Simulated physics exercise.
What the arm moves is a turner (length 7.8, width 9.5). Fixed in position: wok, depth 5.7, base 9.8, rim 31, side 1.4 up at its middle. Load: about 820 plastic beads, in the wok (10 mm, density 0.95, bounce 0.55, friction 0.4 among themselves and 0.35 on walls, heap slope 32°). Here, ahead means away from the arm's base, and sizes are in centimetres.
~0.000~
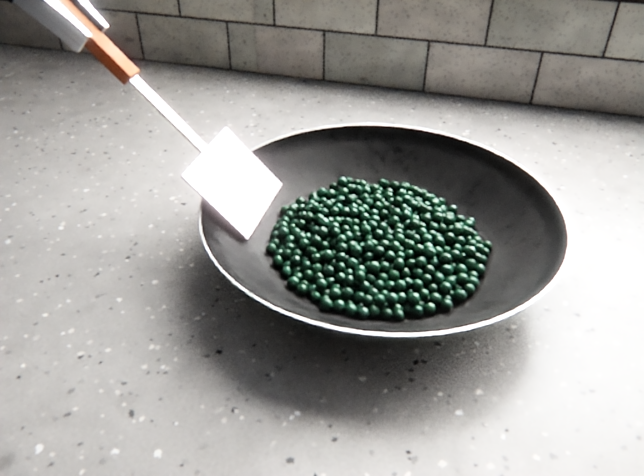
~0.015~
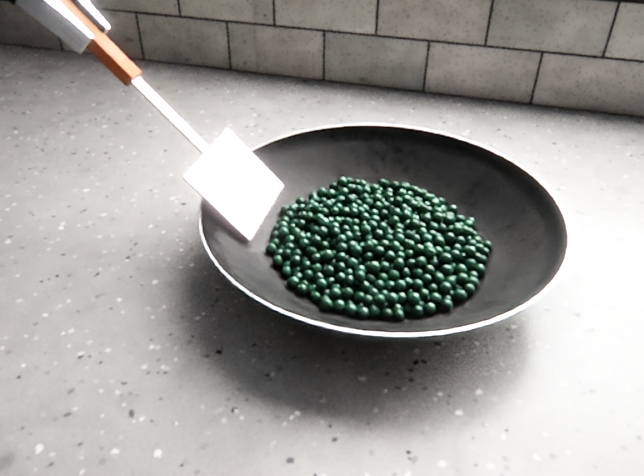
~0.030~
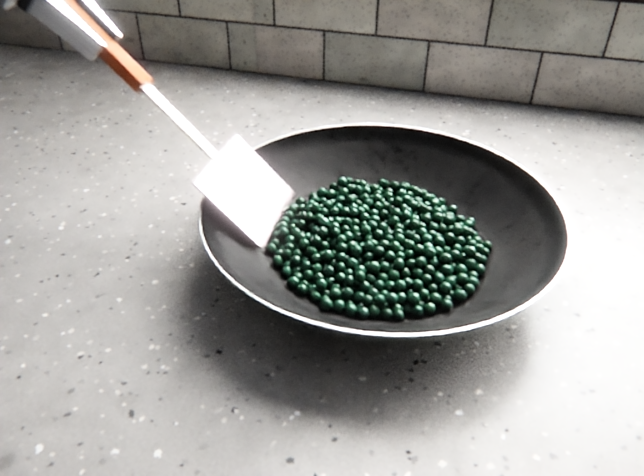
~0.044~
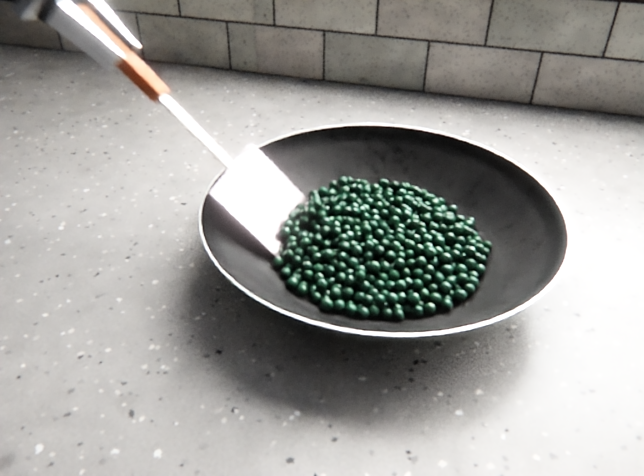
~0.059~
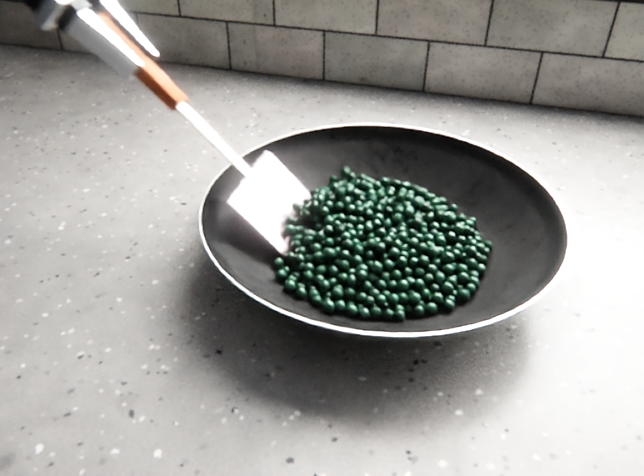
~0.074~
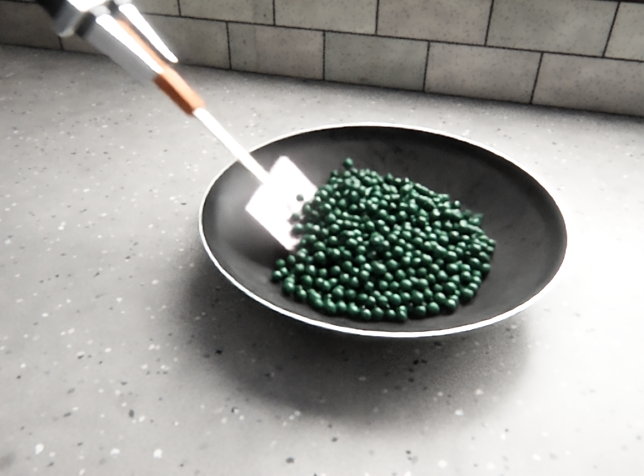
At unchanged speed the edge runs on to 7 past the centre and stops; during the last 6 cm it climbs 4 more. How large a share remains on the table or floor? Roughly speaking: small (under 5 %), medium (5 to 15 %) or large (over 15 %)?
Roughly, large, over 15 %.
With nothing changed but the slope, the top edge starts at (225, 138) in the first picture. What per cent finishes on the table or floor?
Around 20 percent ends up on the table or floor.
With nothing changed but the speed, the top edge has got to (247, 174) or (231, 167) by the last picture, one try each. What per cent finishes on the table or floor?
Try one roughly 5 per cent; try two roughly 0 per cent.
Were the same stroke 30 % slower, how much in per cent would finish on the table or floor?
10 per cent, roughly.
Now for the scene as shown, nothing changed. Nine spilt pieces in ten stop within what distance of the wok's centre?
That's near 75 cm.
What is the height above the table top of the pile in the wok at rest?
Height at the end: Around 5.5 cm.
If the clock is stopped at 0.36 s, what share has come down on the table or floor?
Some 10 per cent of the load.
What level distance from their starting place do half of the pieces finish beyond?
Level distance of roughly 5 cm.
By 0.11 s, sloping 45°, highest piece 7 above the table; 819 in the wok.
By 0.15 s, sloping 45°, highest piece 8 above the table; 819 in the wok.
By 0.36 s, sloping 45°, highest piece 13 above the table; 651 in the wok, 77 on the table or floor, 91 on the blade or in flight.
By 1.41 s, sloping 45°, highest piece 5 above the table; 650 in the wok, 169 on the table or floor.
Final count, 650 in the wok, 169 on the table or floor. That is 21 % on the table or floor.
